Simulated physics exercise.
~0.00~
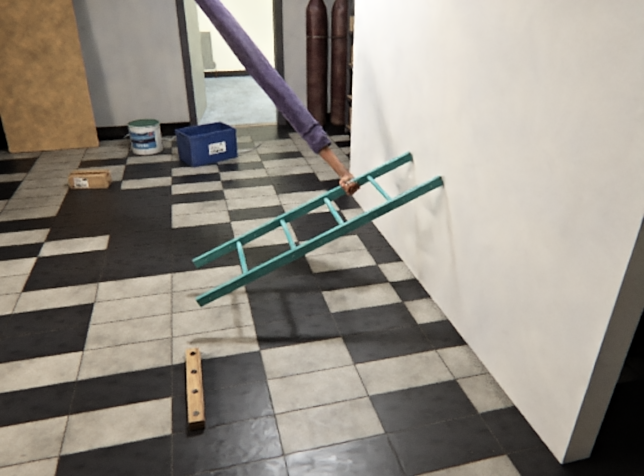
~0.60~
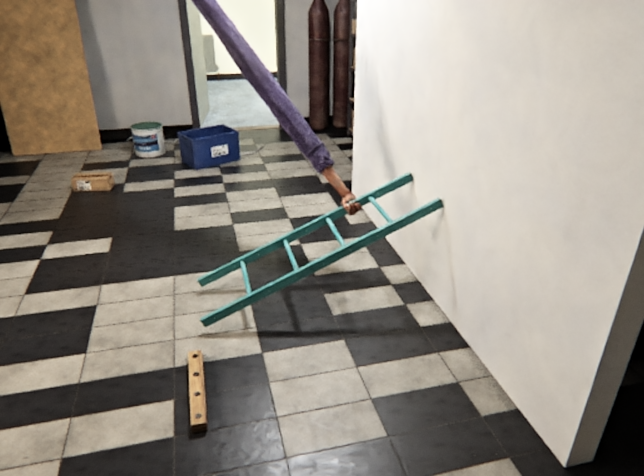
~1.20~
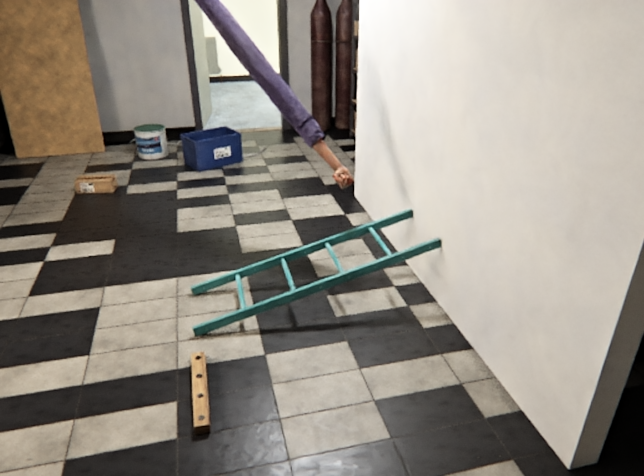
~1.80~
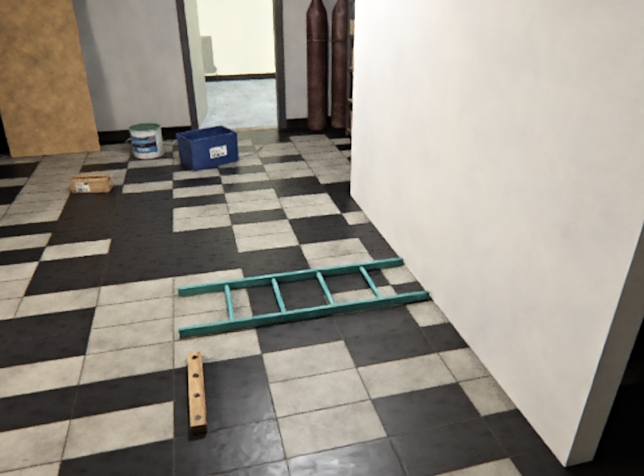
A turquoise ladder leaned at a low angle against a white wall, steadied by a hand in a purple sleeve, and sank lower until the hand let go and drew back, after which it dropped and ended up lying flat on the checkered floor.
